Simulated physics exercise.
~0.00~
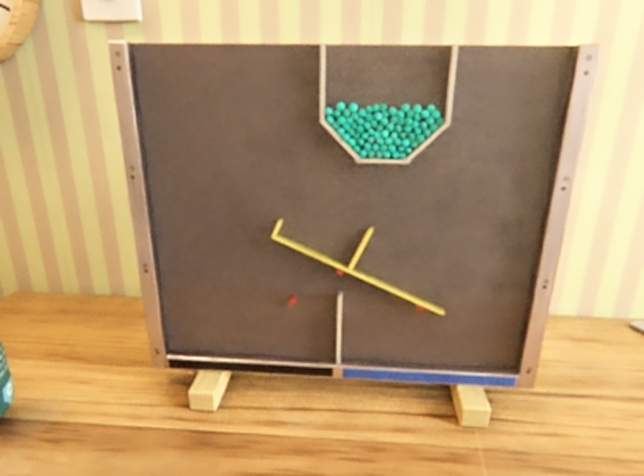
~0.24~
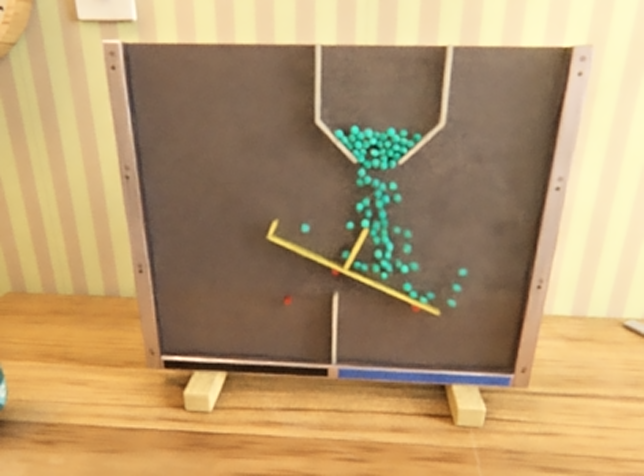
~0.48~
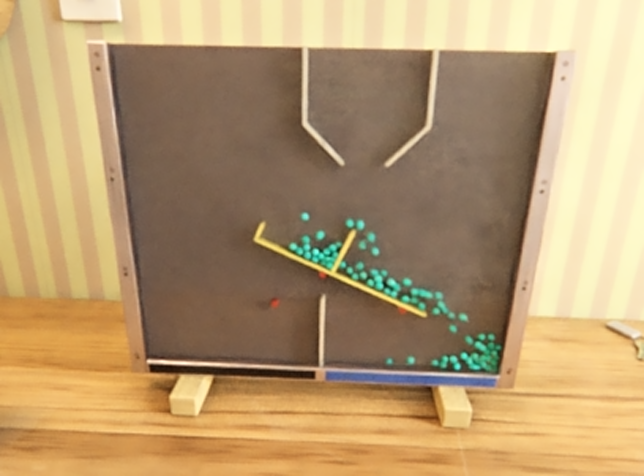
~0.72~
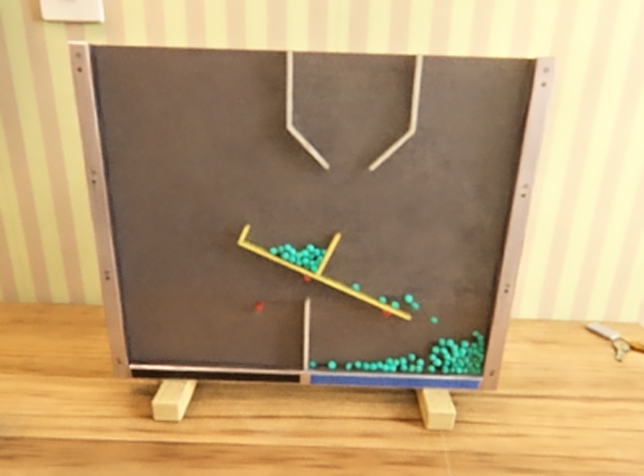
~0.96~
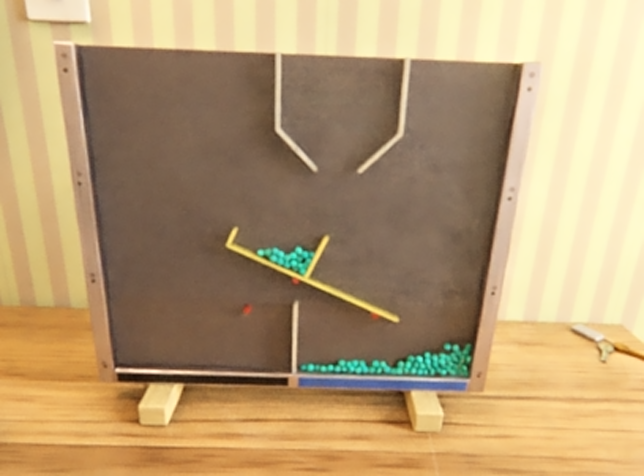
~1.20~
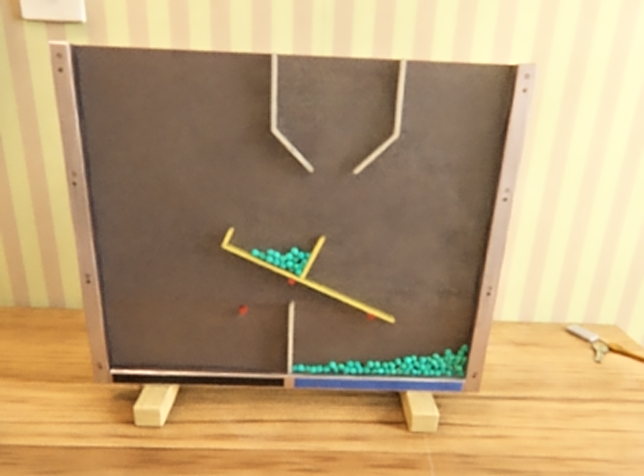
The clip opens on a dark upright panel where turquoise beads fill a hopper above a tilted yellow tray with an upright divider, its right end lower, over a black bin and a blue bin. The hopper opens at the bottom and the beads pour down onto the tray, some bouncing off to the side. Many slide down the right slope and heap up in the blue bin's right corner. The hopper empties, and the last loose beads roll off as the pile spreads leftward. Finally, most beads lie in the blue bin, some rest behind the tray's divider, and the black bin looks empty.
